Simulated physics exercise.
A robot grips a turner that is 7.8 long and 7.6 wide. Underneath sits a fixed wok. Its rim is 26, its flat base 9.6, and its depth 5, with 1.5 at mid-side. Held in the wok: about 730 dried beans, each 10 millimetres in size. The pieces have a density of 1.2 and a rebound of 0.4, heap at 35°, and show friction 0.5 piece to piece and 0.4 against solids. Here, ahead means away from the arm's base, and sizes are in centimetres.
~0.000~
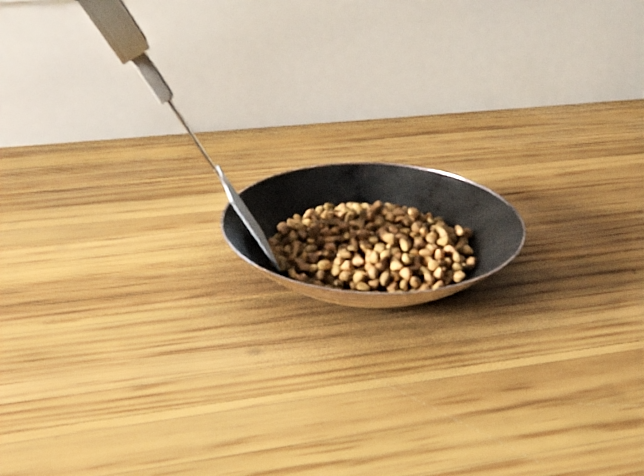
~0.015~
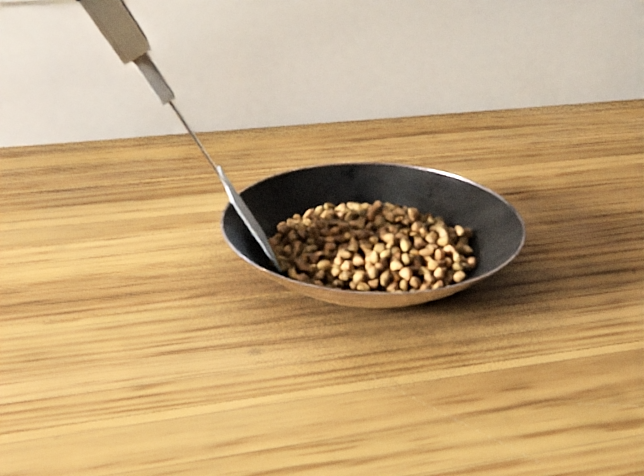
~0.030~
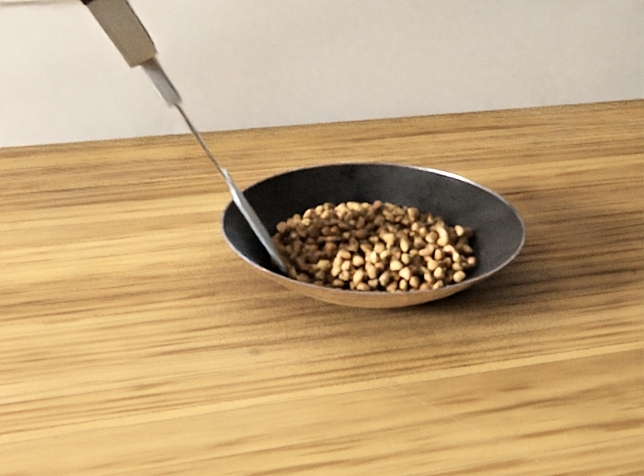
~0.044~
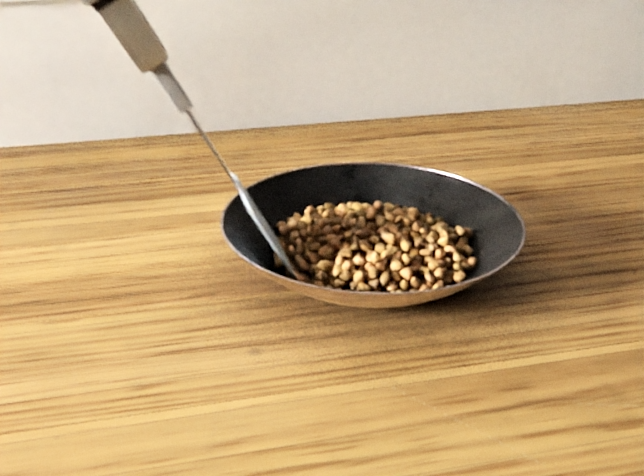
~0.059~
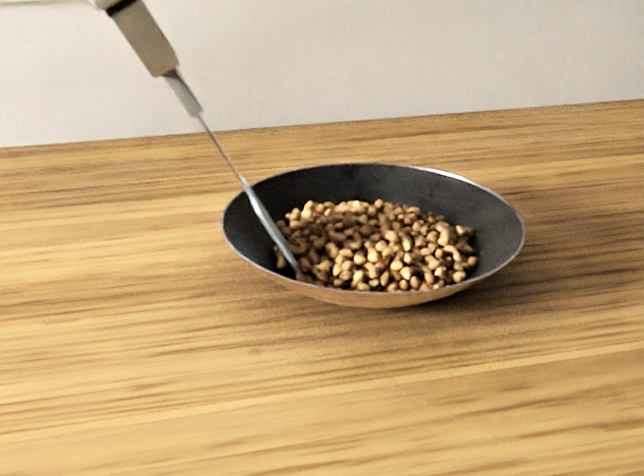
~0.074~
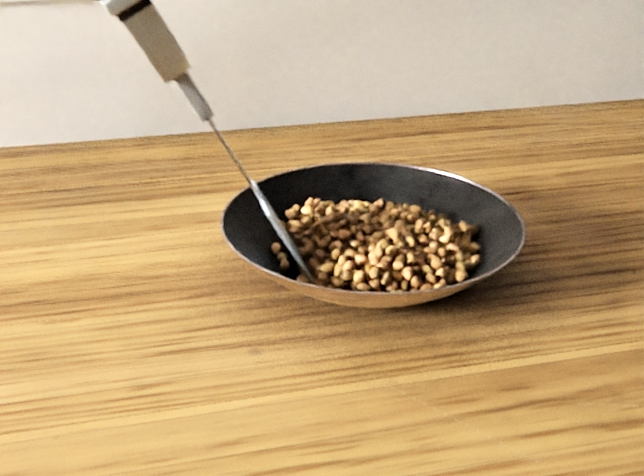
A thin metal turner slid slowly to the right inside a dark, shallow wok on a wooden table, pushing into a pile of brown beans and nudging the nearest ones slightly.
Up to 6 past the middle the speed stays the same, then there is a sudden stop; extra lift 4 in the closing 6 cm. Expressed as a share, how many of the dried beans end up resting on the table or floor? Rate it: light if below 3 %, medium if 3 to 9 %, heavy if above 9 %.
Rating: Medium.
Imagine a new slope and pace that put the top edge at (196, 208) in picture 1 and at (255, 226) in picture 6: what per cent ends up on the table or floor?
I'd put it at roughly 15 per cent.
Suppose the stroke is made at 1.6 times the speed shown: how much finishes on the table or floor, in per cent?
Near 20 in a hundred.
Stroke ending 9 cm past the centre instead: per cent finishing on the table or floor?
About 30 %.
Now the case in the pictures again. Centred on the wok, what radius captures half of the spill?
Roughly 18 centimetres.
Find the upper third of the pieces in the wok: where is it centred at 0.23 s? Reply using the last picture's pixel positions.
Around (457, 216).
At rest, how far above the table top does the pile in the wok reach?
7.0 cm.
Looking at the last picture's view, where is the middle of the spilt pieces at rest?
(533, 248) or thereabouts.
By 0.15 s, sloping 61°, highest piece 7 above the table; 726 in the wok, 1 on the blade or in flight.
By 0.23 s, sloping 61°, highest piece 13 above the table; 720 in the wok, 7 on the blade or in flight.
By 0.47 s, sloping 61°, highest piece 7 above the table; 695 in the wok, 27 on the table or floor, 5 on the blade or in flight.
By 1.52 s, sloping 61°, highest piece 7 above the table; 692 in the wok, 35 on the table or floor.
Final count, 692 in the wok, 35 on the table or floor. That is 5 % on the table or floor.
